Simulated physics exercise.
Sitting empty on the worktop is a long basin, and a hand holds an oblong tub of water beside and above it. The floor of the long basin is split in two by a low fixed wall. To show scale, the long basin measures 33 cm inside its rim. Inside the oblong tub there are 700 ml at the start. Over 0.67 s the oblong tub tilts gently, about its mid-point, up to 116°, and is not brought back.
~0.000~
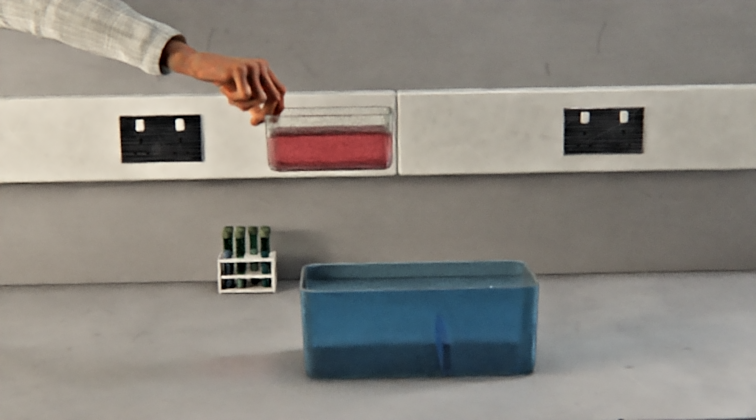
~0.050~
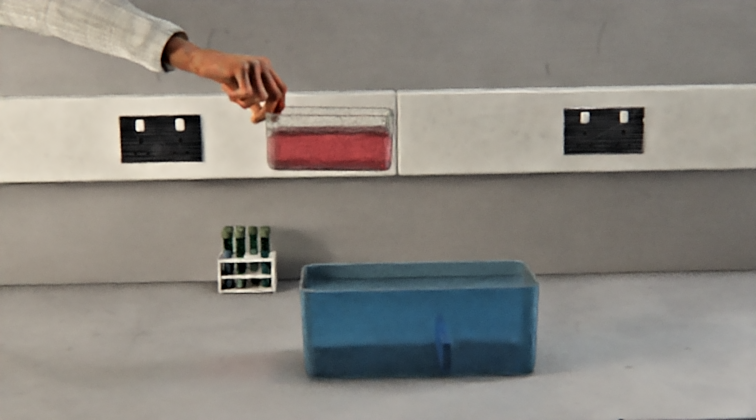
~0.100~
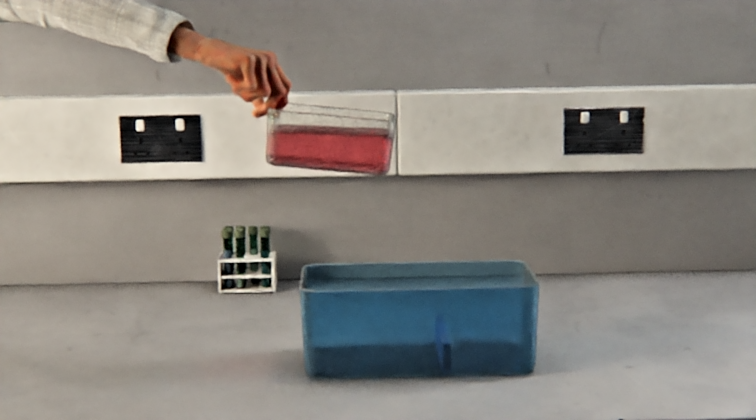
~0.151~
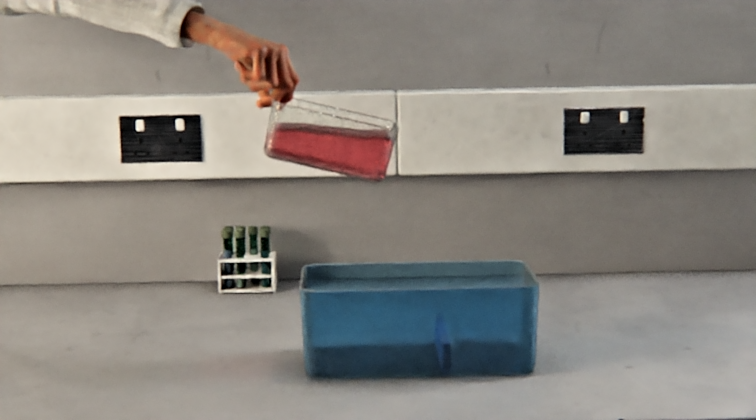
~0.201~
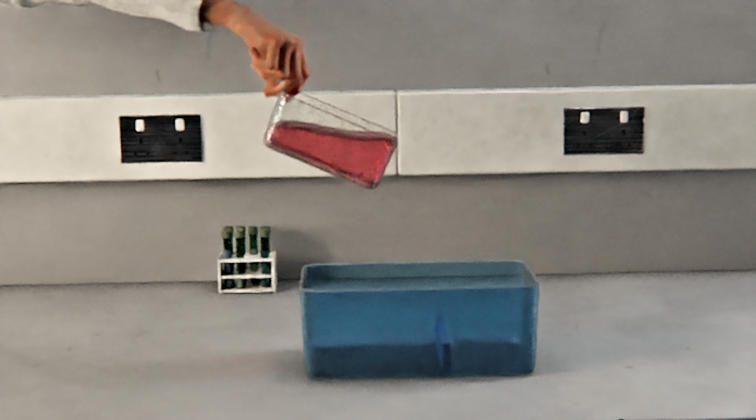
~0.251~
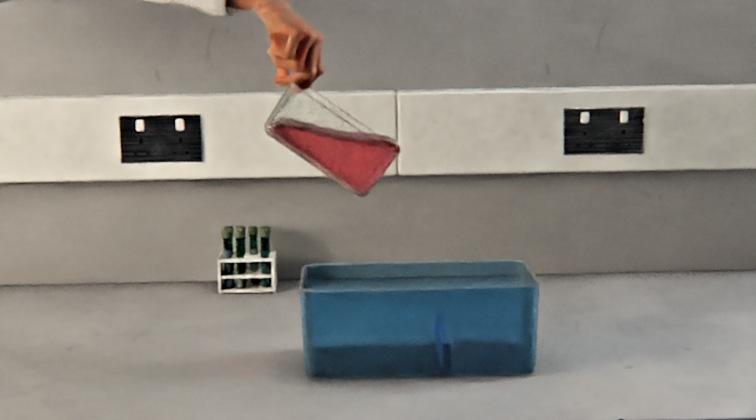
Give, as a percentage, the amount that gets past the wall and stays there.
Past the wall: About 36 %.
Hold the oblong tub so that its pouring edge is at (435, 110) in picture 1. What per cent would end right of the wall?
Result then: Approx. 65 %.
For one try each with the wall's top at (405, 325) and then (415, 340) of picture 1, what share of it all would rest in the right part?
75 % and 60 %.
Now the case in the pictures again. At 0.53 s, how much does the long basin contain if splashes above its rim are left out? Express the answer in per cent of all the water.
The basin holds roughly 30 in a hundred parts at that moment.
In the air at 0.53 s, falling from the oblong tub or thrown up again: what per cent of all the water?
I'd put it at about 58 percent.
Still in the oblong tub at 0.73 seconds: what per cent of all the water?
Around 1 in a hundred is still there.
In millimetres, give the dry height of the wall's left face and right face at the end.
Some 28 mm on the left and 28 mm on the right.
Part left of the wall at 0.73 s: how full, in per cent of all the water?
I'd say near 52 percent.
After 0.53 s the tilt is 103° and 11 per cent is still to pour, 10 is left of the wall and 20 right of it.
After 0.73 s the tilt is 116° and 1 per cent is still to pour, 52 is left of the wall and 37 right of it.
After 0.94 s the tilt is 116° and 0 per cent is still to pour, 58 is left of the wall and 36 right of it.
After 1.17 s the tilt is 116° and 0 per cent is still to pour, 59 is left of the wall and 36 right of it.
In the end 59 per cent lies left of the wall, 36 right of it and 5 outside.
